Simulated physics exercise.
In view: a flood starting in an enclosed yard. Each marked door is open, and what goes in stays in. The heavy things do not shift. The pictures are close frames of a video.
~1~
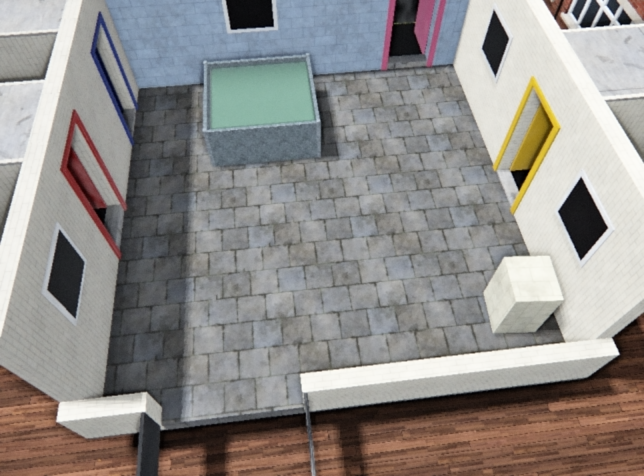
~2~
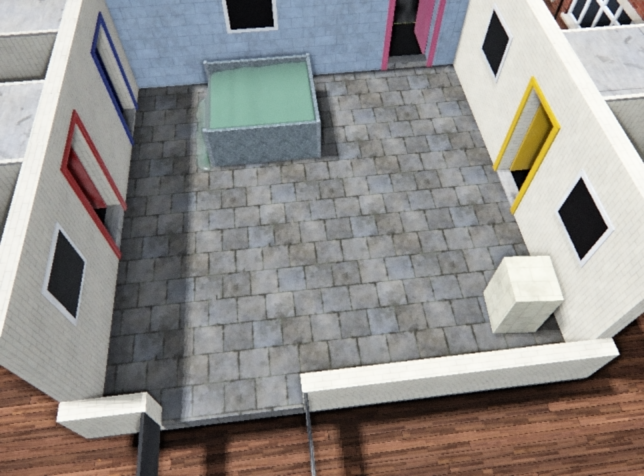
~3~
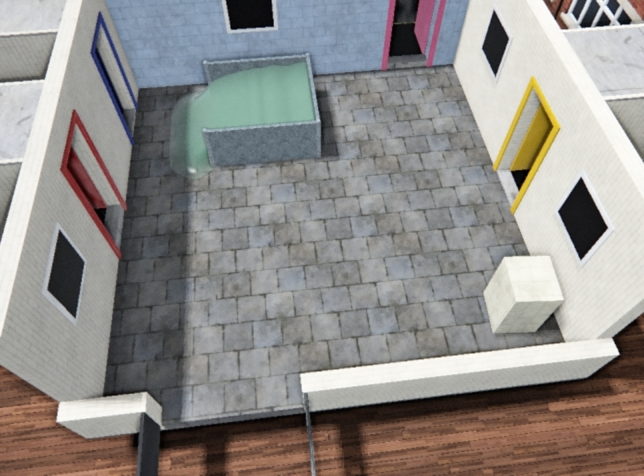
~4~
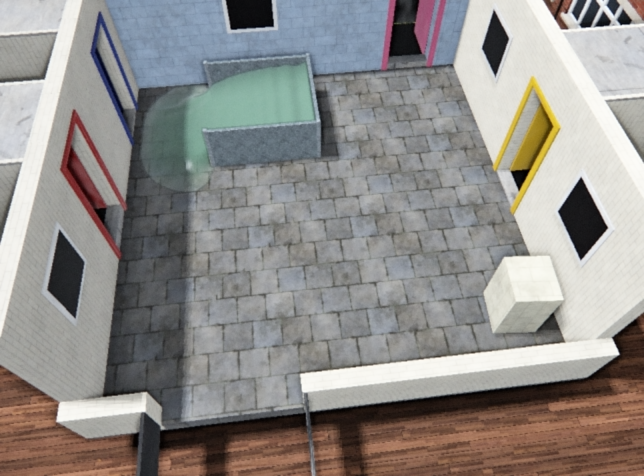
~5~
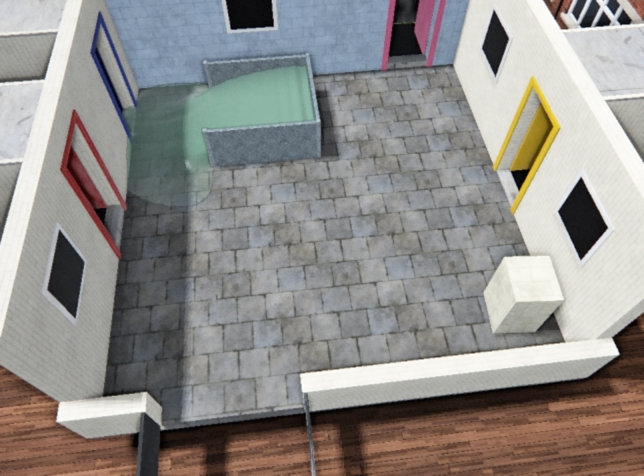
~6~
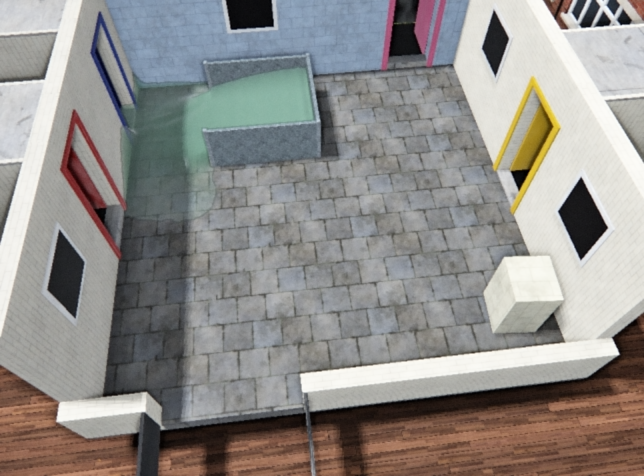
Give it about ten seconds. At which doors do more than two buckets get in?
In the end: The pink door holds within the limit; the blue door floods; the red door holds within the limit; the yellow door holds within the limit.
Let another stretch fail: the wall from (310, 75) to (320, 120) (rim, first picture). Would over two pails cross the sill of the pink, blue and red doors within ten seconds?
One by one: The pink one floods, the blue one is under, the red one takes less.
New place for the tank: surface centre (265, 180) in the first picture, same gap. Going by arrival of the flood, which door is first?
That is the red door.
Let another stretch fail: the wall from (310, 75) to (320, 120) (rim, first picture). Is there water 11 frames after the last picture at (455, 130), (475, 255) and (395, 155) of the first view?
In that order: Under water, wet, flooded.
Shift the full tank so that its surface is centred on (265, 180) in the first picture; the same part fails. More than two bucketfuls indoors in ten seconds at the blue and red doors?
One by one: The blue one lets more in, the red one passes that mark.
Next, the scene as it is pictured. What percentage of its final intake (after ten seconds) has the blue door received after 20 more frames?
Close to 90 %.
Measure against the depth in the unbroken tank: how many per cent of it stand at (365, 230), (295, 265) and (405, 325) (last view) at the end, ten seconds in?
About 2, 2 and 4 per cent.
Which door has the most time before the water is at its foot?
The door marked yellow.
A moment on, water covers 15 % of the floor; the pink door not reached, the blue door far over two buckets in, the red door wet at the sill, nothing in, the yellow door not reached.
Next, water covers 25 % of the floor; the pink door not reached, the blue door far over two buckets in, the red door wet at the sill, nothing in, the yellow door not reached.
Then, water covers 40 % of the floor; the pink door not reached, the blue door far over two buckets in, the red door wet at the sill, nothing in, the yellow door not reached.
Later, water covers 60 % of the floor; the pink door wet at the sill, nothing in, the blue door far over two buckets in, the red door wet at the sill, nothing in, the yellow door not reached.
In the end, water covers 80 % of the floor; the pink door wet at the sill, nothing in, the blue door far over two buckets in, the red door wet at the sill, nothing in, the yellow door wet at the sill, nothing in.
